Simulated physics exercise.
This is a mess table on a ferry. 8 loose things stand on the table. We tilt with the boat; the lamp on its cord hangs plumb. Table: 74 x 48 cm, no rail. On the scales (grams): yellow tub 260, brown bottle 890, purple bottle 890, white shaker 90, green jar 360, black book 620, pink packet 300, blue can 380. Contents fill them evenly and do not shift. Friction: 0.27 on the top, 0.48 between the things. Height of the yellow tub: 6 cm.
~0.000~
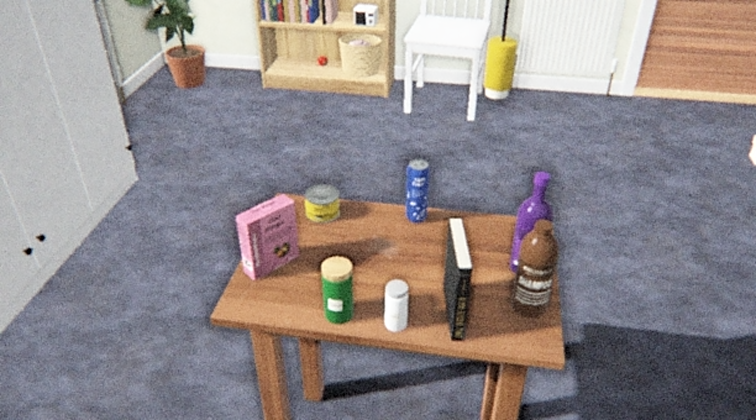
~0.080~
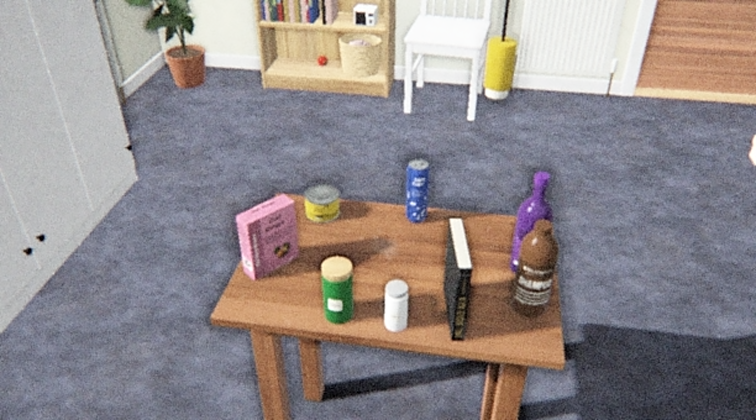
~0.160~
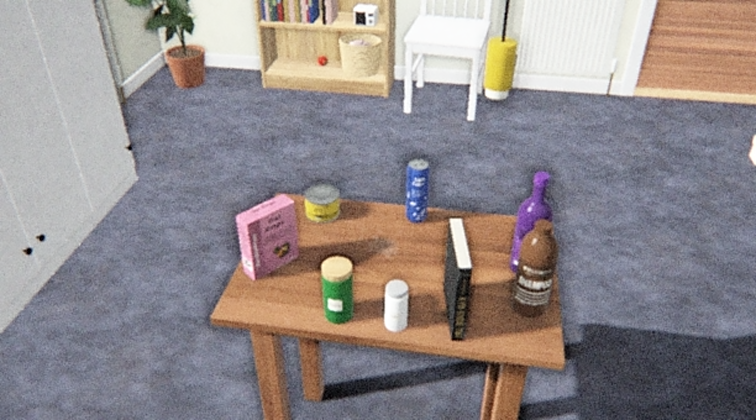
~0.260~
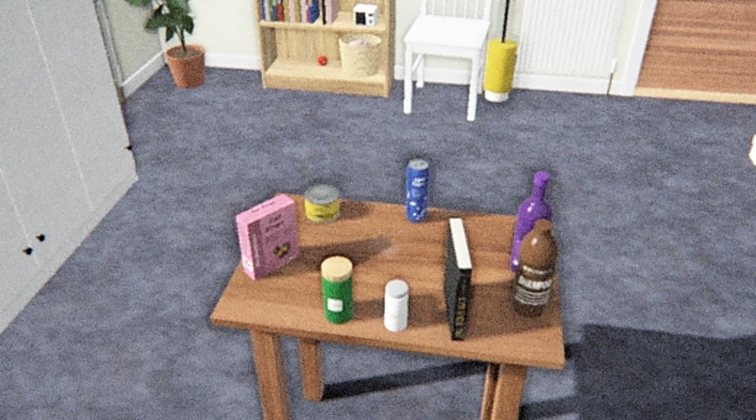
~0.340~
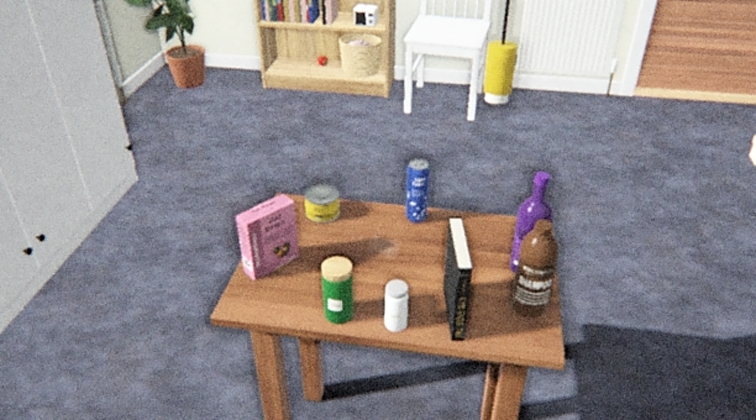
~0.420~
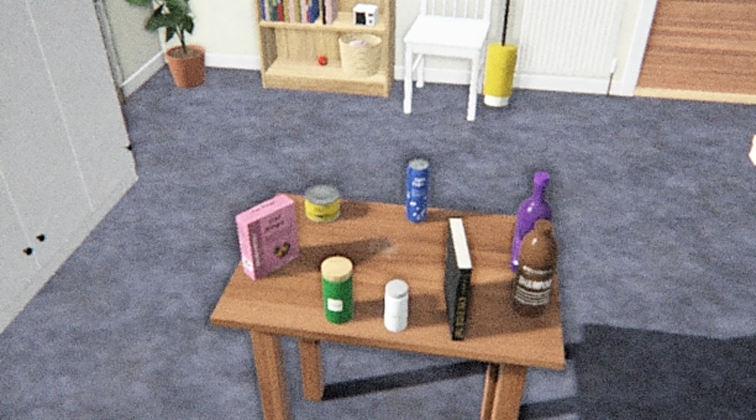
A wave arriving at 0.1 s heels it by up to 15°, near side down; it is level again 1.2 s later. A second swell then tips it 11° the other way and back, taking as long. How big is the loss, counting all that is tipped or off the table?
In all, zero.
After 0.92 s, heel 11°, near side down.
After 1.72 s, heel 9°, far side down.
After 2.52 s, boat level.
In the end (3.0 s), all 8 under 5 cm from the start. In the last view, yellow tub near (322, 204), brown bottle near (536, 267).
